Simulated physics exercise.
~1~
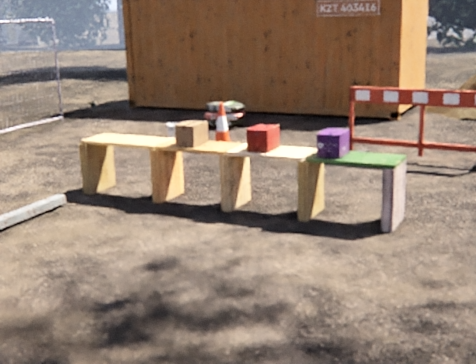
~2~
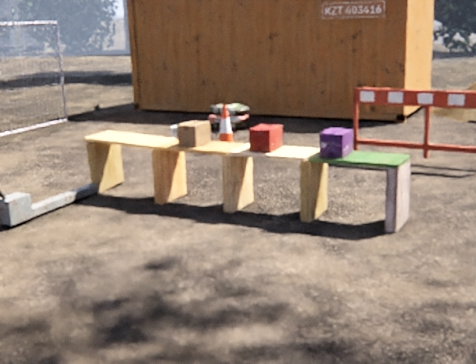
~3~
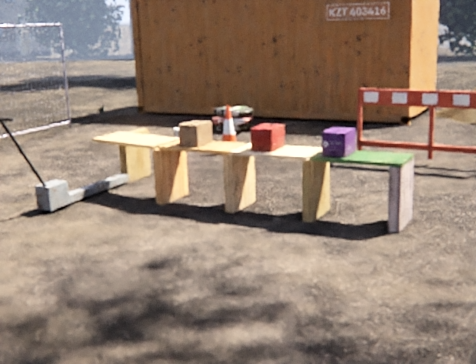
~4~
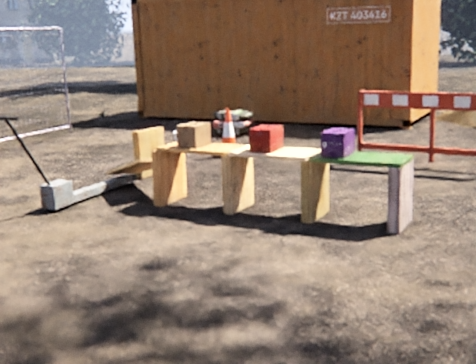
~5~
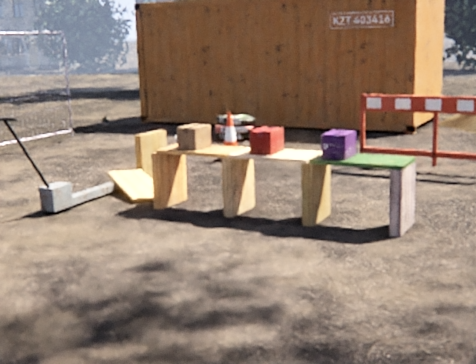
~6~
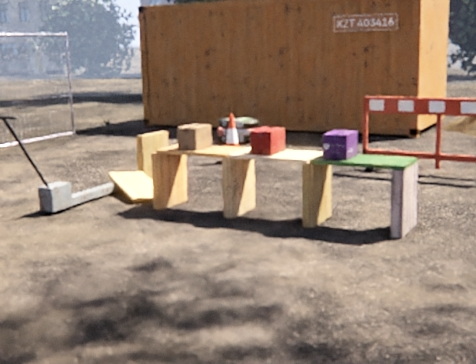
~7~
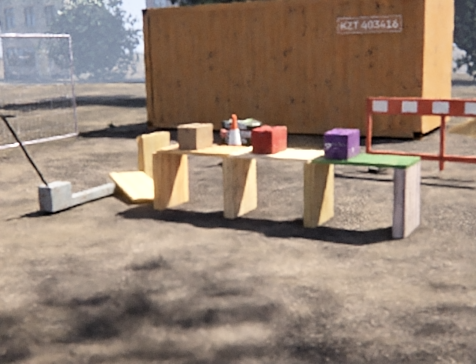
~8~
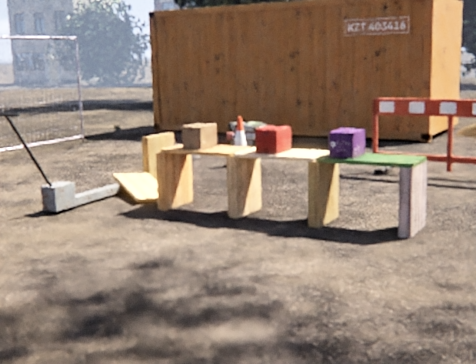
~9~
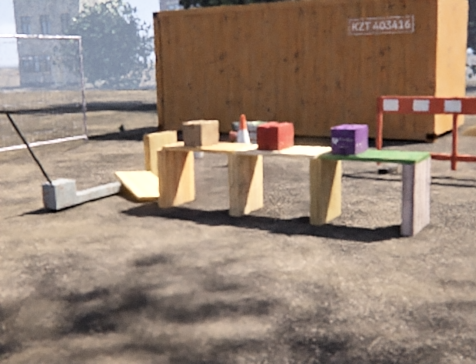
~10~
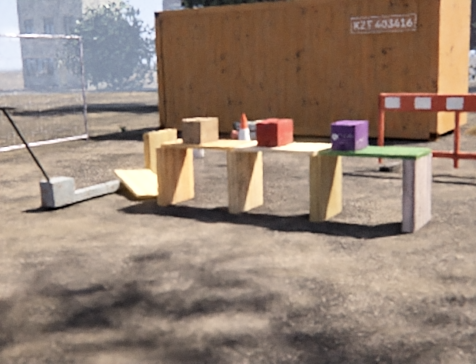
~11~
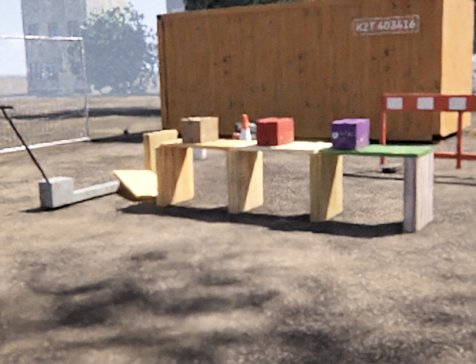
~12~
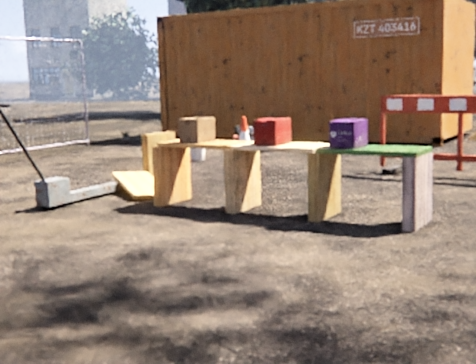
Dirt yard by a shipping container, a floor jack pushing a plank bench's left upright rightward, one board dropping, cartons staying up.
